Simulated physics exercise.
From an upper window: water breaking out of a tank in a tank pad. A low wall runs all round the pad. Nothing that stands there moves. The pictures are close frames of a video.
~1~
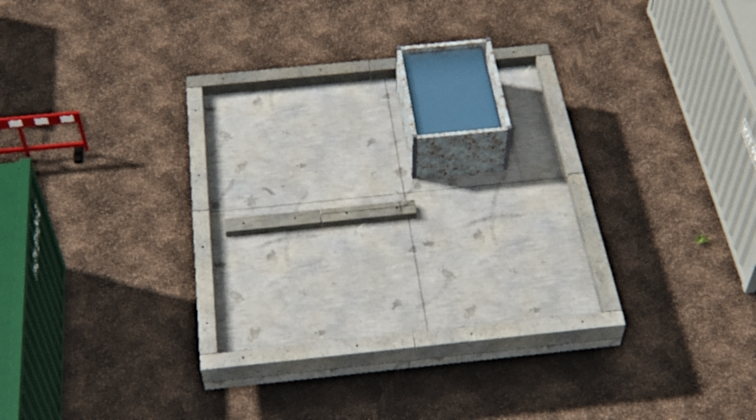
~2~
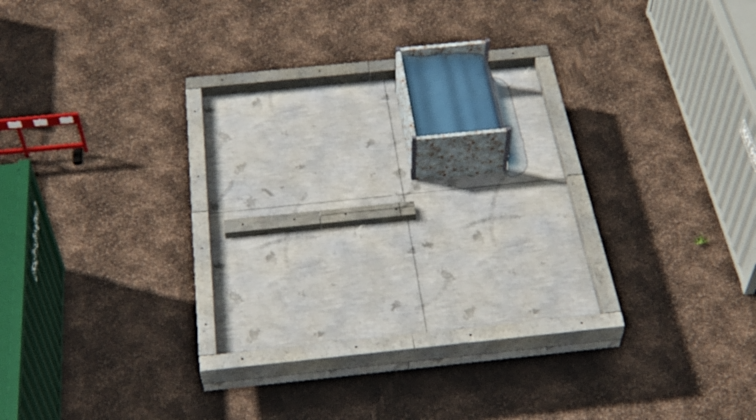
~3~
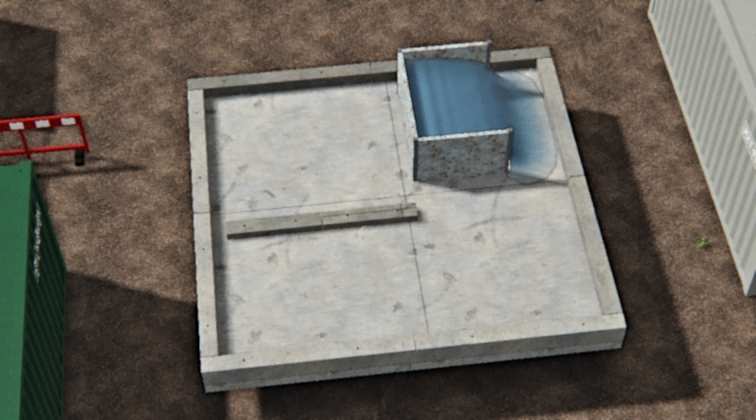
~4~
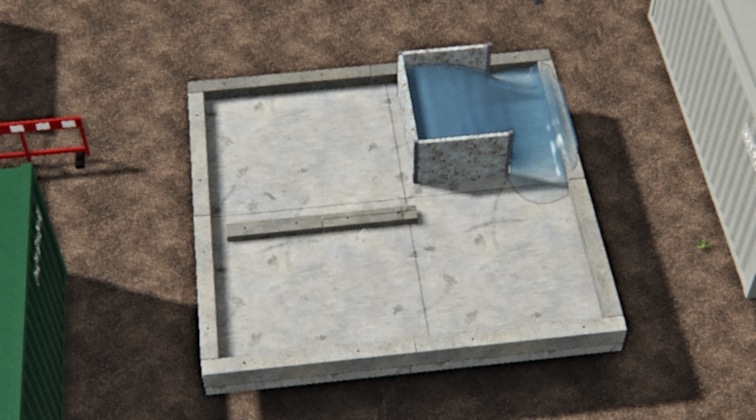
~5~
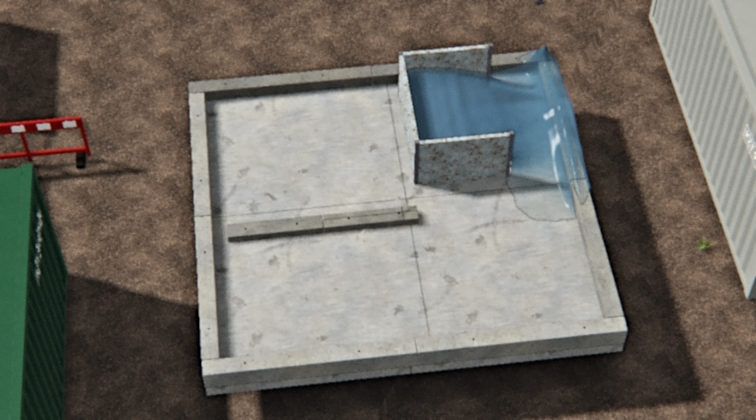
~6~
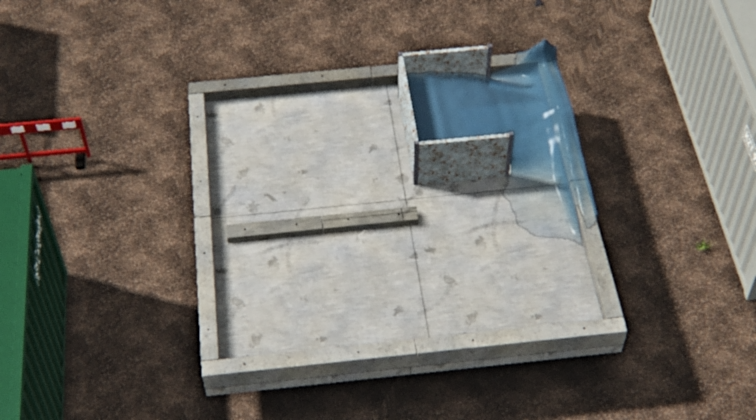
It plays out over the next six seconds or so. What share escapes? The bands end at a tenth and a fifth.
Over the wall goes more than a fifth.
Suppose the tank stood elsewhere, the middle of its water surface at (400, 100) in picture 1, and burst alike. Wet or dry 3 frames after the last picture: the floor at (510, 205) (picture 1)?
Answer: Under water.
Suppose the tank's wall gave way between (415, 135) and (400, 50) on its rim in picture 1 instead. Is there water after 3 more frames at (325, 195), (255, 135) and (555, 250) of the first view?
As listed: Under water, covered, not flooded.
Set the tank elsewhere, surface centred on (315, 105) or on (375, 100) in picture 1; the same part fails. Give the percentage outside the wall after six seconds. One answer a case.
About 18 and 22 per cent.
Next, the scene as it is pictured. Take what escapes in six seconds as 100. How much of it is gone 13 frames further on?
Some 100 per cent.
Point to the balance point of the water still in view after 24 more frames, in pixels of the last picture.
Roughly at (459, 191).
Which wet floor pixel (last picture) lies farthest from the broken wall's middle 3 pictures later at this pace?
Close to (600, 327).
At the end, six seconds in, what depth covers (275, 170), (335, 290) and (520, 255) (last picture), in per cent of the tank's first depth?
In that order: 2, 4 and 4 per cent.
A moment on, water covers 15 % of the floor; the low wall has let 19 % over.
Next, water covers 20 % of the floor; the low wall has let 29 % over.
Then, water covers 30 % of the floor; the low wall has let 40 % over.
Later, water covers 55 % of the floor; the low wall has let 41 % over.
In the end, water covers 60 % of the floor; the low wall has let 41 % over.
